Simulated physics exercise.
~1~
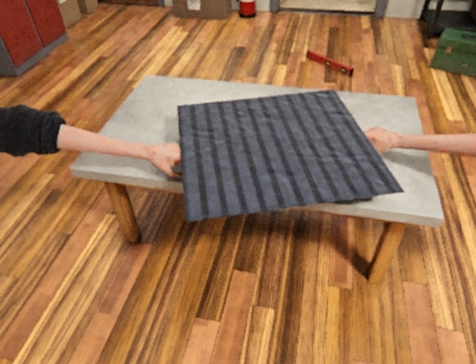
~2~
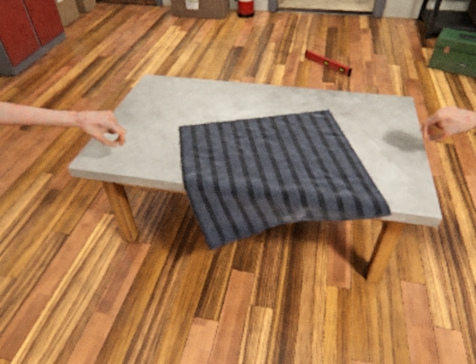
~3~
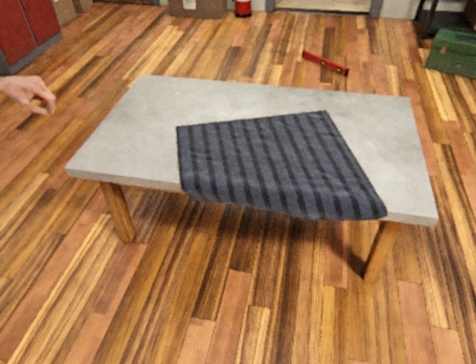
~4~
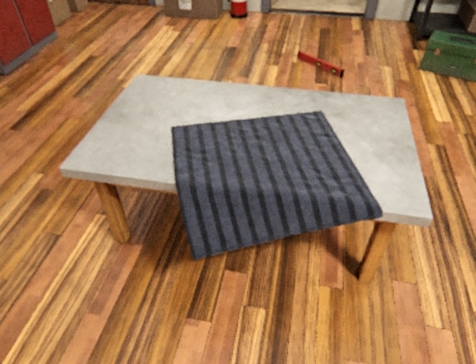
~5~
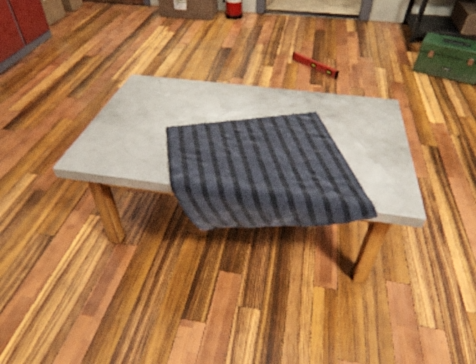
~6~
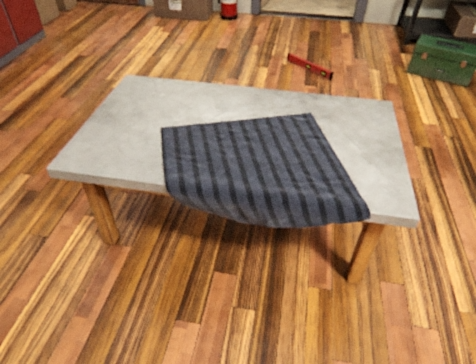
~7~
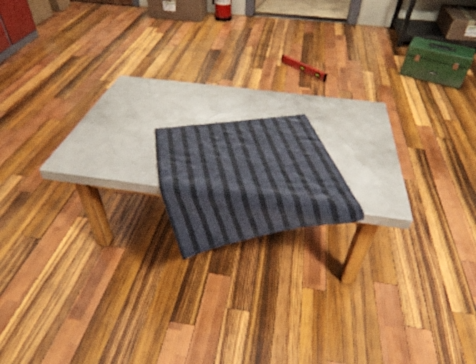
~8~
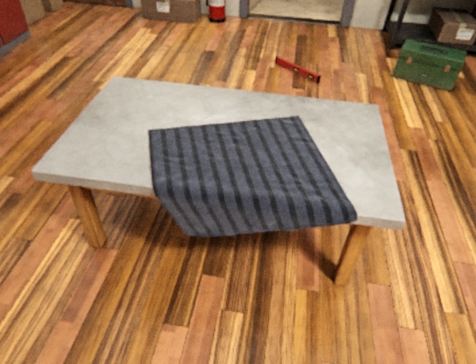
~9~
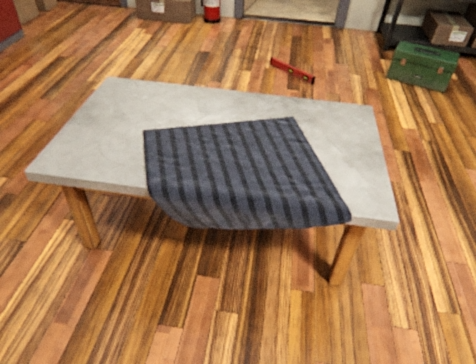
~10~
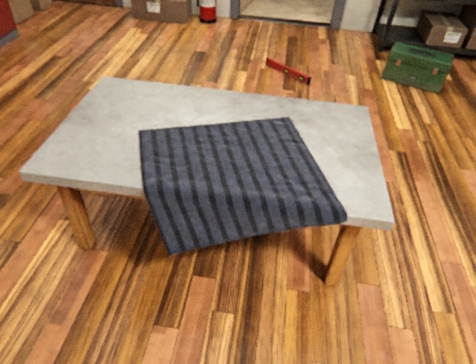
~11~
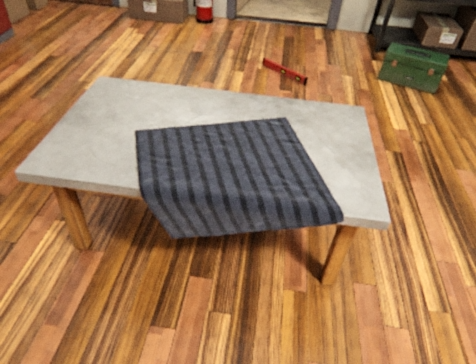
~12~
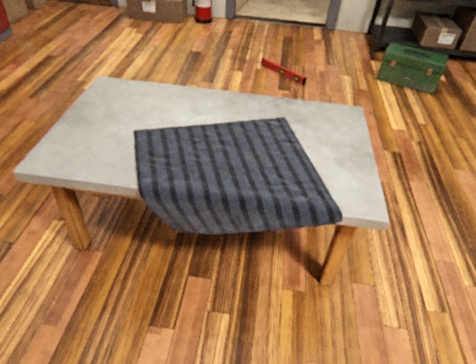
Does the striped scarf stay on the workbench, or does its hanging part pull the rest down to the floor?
The scarf stays on the workbench. Its near part hangs and sways over the edge, but most of the cloth remains lying on the top.
At first, two hands reach in from the left and right, holding a dark striped scarf level above a gray workbench with wooden legs. The hands let go, and the scarf drops so that it lies partly on the top and partly over the near edge. The hands then draw back out of view. The loose part swings under and out again several times, with the movement becoming smaller, while the view drifts slightly to the right. By the end, most of the scarf still rests on the bench, its lower part draped over the edge.
